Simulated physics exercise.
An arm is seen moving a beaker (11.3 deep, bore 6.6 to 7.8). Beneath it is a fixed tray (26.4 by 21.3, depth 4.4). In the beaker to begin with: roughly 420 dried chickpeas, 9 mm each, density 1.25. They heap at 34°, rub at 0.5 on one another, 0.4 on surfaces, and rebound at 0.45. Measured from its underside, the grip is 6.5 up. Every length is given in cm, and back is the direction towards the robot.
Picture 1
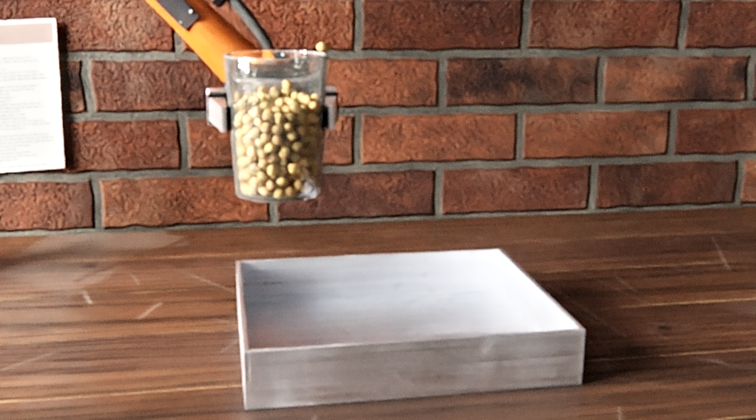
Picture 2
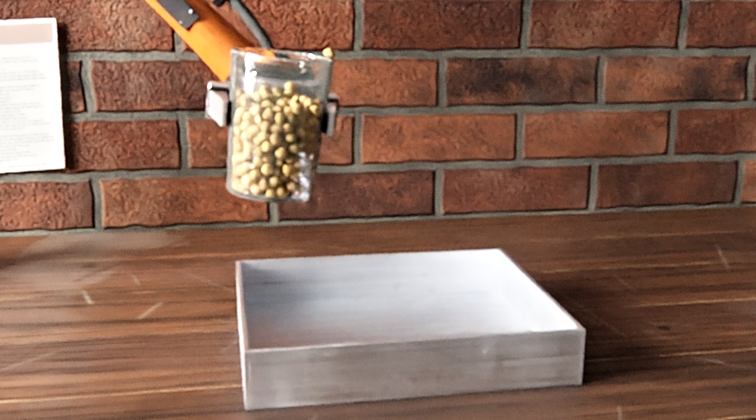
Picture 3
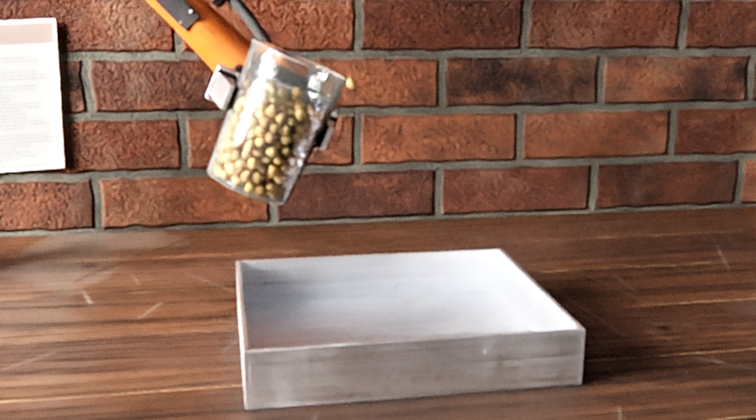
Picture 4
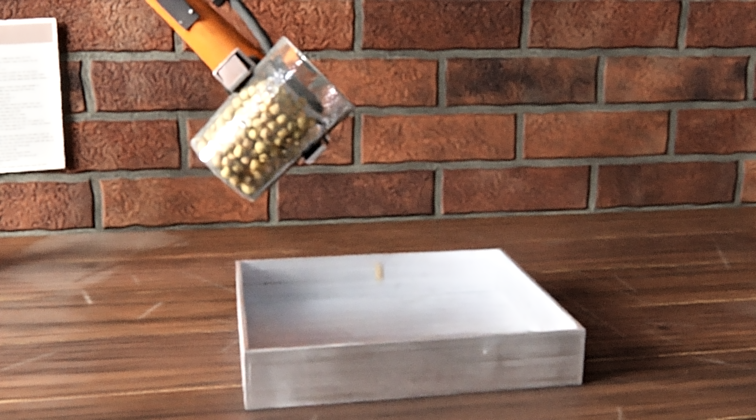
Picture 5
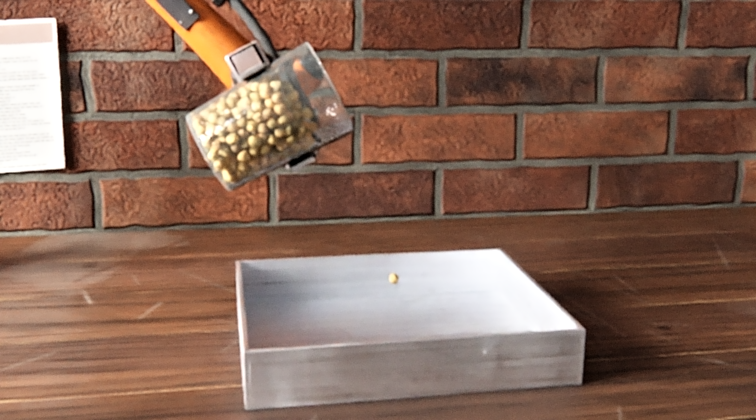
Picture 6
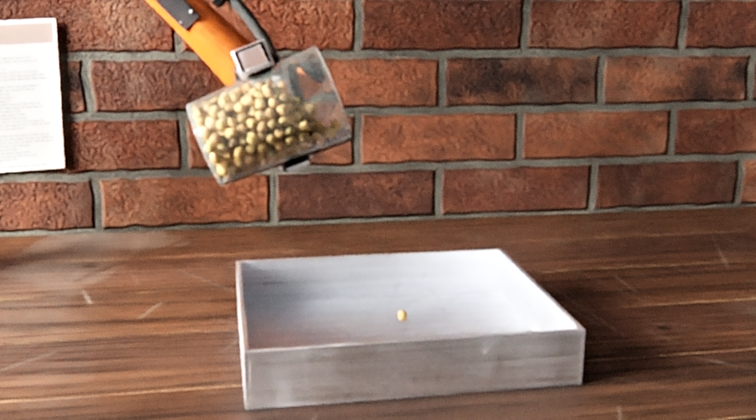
Above a pale, shallow tray on a wooden table by a brick wall, an orange robot arm tipped a clear beaker of dried chickpeas steeply to the right, and a single chickpea dropped into the tray.
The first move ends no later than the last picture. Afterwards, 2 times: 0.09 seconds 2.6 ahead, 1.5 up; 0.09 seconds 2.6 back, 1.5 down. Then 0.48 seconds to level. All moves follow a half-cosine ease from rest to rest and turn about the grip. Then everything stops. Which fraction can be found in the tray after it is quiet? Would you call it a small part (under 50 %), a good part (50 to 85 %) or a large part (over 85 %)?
I'd call it a small part.
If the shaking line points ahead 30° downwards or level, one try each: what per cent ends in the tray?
Near 10 and 25 percent respectively.
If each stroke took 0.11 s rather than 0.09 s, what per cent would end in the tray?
25 %.
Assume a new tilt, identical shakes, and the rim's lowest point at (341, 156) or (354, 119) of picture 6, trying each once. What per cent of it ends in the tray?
The first try gives around 70 percent and the second around 15 percent.
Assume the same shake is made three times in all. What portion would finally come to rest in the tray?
That would give close to 45 percent.
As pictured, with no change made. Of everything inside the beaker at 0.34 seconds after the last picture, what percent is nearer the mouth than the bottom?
Near 70 in a hundred.
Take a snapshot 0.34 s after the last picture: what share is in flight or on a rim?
Estimated fraction: Near 6 %.
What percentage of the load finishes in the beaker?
Around 65 per cent.
Then, 0.34 s after the last picture, tilted 69° forward, highest piece 23 above the table; 331 in the beaker, 68 in the tray, 25 in flight or on a rim.
Then, 0.67 s after the last picture, tilted 19° forward, highest piece 24 above the table; 273 in the beaker, 151 in the tray.
Then, 1.04 s after the last picture, level, highest piece 23 above the table; 273 in the beaker, 151 in the tray.
Then, 2.09 s after the last picture, level, highest piece 23 above the table; 273 in the beaker, 151 in the tray.
Final count, 273 in the beaker, 151 in the tray. That is 36 % in the tray.
